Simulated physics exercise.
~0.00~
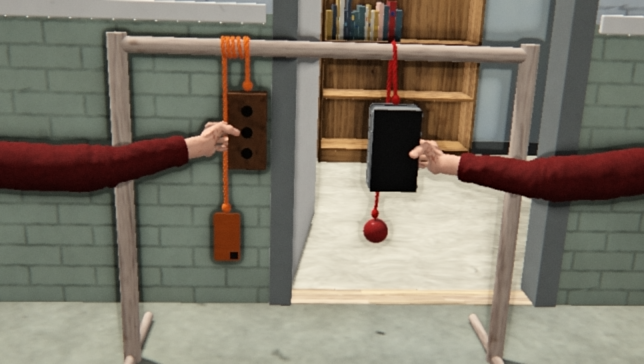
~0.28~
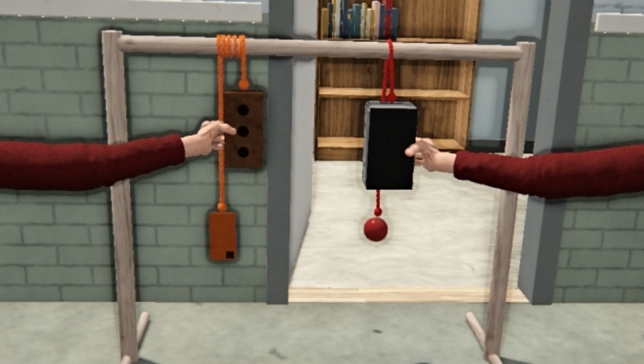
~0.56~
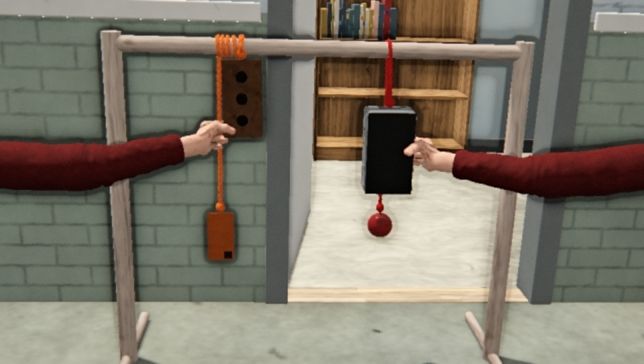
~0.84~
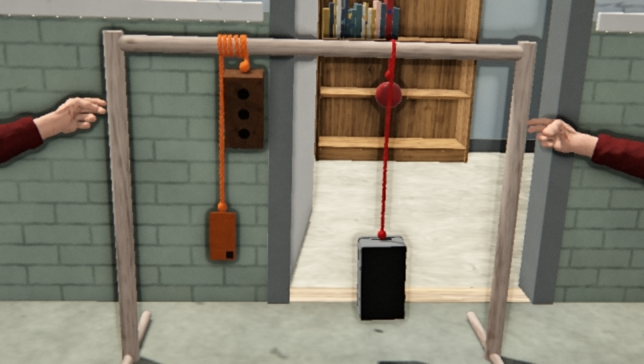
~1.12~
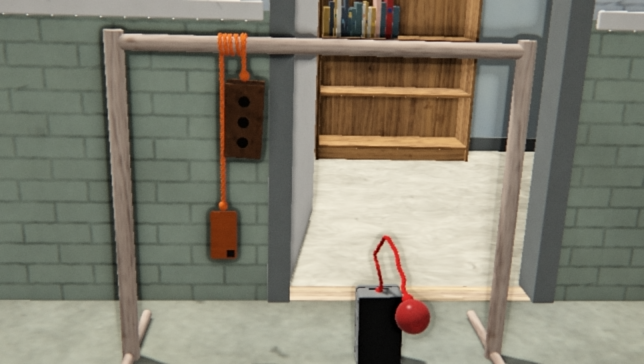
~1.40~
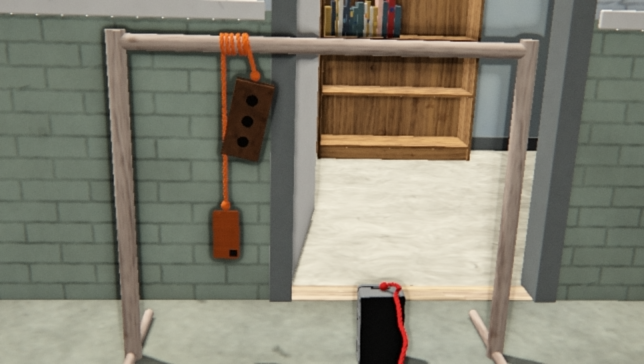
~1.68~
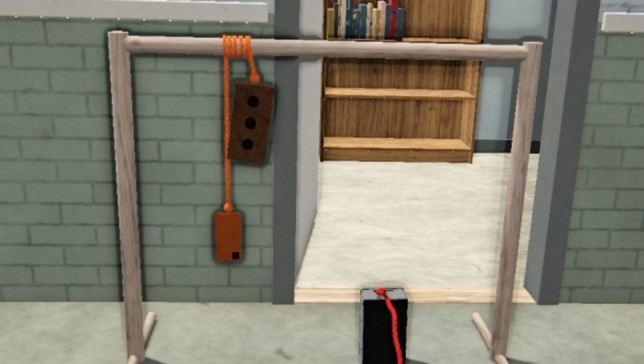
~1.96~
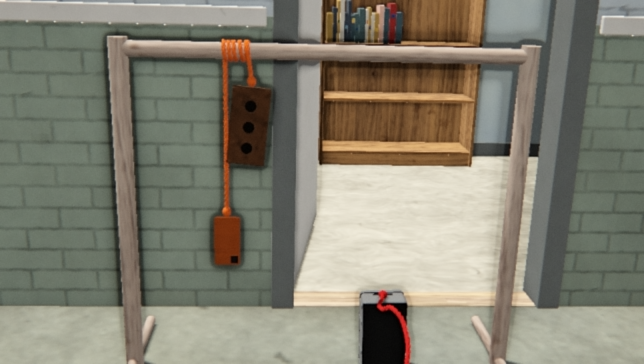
The footage shows two hands steadying a brown brick and a dark case hung by ropes over a wooden rail, then letting go. The case drops to the floor, pulling its red rope and ball over the rail, while the brick stays hanging from its orange rope opposite a phone-like block.
